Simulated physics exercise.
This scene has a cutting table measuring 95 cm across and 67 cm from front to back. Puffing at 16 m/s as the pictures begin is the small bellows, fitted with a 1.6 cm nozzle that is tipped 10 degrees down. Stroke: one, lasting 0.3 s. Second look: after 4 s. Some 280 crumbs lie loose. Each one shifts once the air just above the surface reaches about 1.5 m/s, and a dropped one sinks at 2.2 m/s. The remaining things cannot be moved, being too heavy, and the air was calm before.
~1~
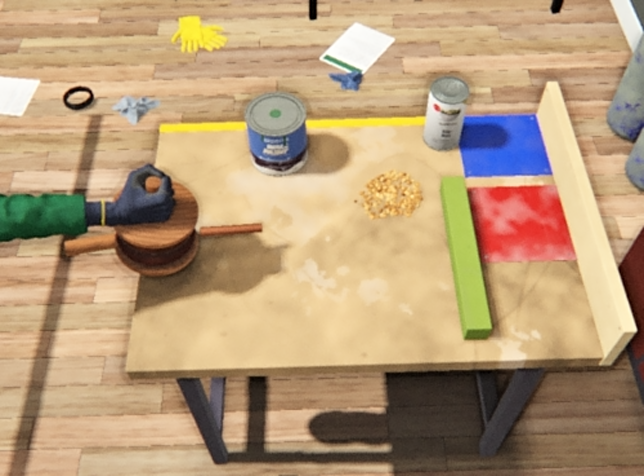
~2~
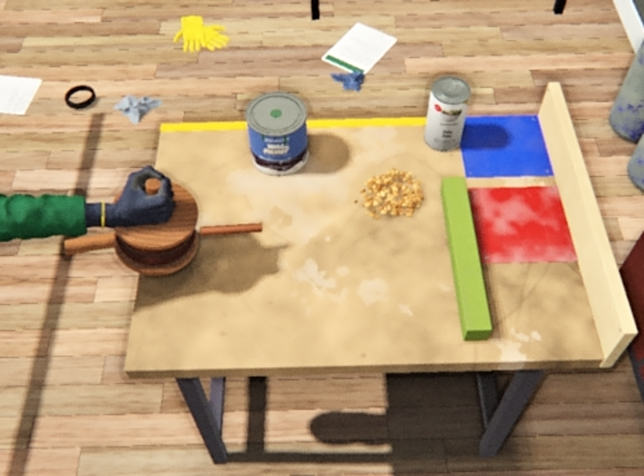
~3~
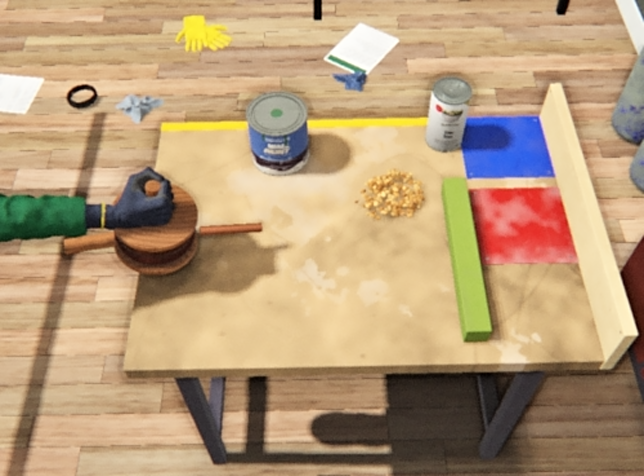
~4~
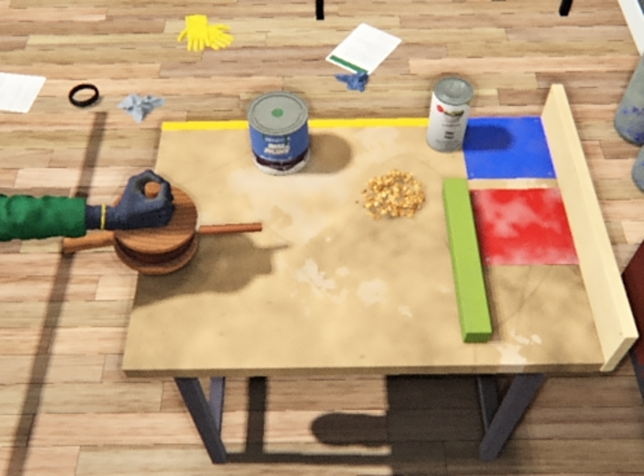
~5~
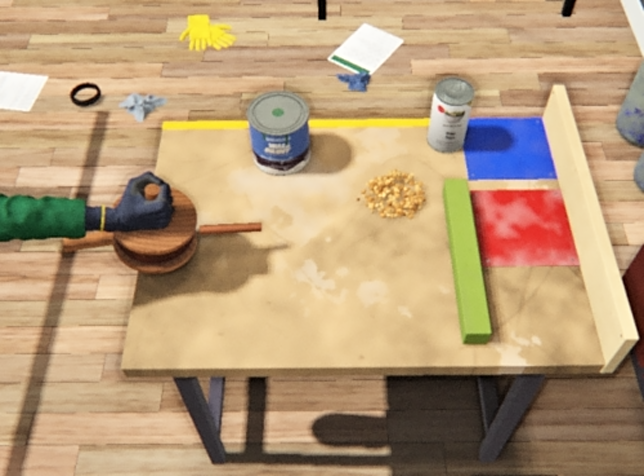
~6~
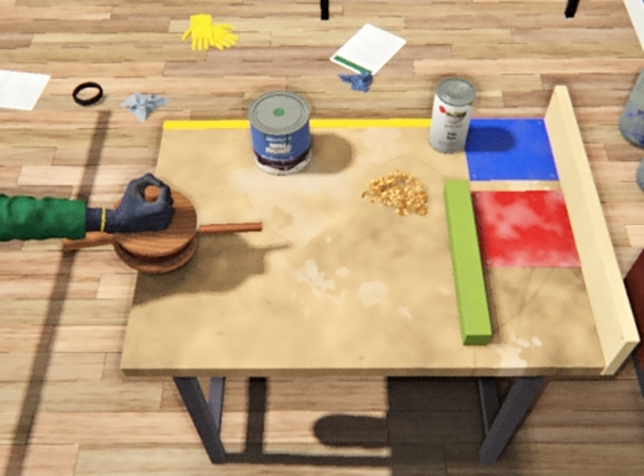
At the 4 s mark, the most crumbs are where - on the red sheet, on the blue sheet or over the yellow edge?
Blue.
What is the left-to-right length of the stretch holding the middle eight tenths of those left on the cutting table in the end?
30 centimetres or so.
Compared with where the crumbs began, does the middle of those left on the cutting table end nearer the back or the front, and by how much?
Backward it went, roughly 10 cm.
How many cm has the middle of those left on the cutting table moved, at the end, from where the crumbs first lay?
That works out close to 15 centimetres.
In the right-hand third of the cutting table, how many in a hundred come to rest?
Something close to 60 % ends up there.
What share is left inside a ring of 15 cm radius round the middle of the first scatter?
Roughly 50 in a hundred.
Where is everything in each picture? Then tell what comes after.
In the first frame, the middle of the crumbs is near (394, 194), none has stirred yet and the mouth of the small bellows is at (262, 228).
In the second frame, the middle of the crumbs is near (395, 193), none has stirred yet, the blue sheet is centred on (503, 146), the red sheet is centred on (521, 223) and the yellow edge is centred on (350, 120).
In the third frame, the middle of the crumbs is near (395, 193), none has stirred yet, the top of a tin is at (452, 90) and the top of a plank is at (466, 248).
In the fourth frame, the middle of the crumbs is near (396, 193) and none has stirred yet.
In the fifth frame, the middle of the crumbs is near (396, 194) and about 1 % have left their places.
In the sixth frame, the middle of the crumbs is near (399, 194), the farthest in sight from the small bellows is at (421, 184) and about 20 % have left their places.
Then, 0.6 s after the last picture the count stands so, 44 % are on the blue sheet, 0 % on the red sheet and 0 % over the yellow edge; the middle of those left on the top is near (455, 171).
Then, 1.0 s after the last picture the count stands so, 44 % are on the blue sheet, 0 % on the red sheet and 0 % over the yellow edge; the middle of those left on the top is near (455, 171).
Then, 2.0 s after the last picture the count stands so, 44 % are on the blue sheet, 0 % on the red sheet and 0 % over the yellow edge; the middle of those left on the top is near (455, 171).
Then, 3.8 s after the last picture, at the end, 44 % are on the blue sheet, 0 % on the red sheet and 0 % over the yellow edge; the middle of those left on the top is near (455, 171).
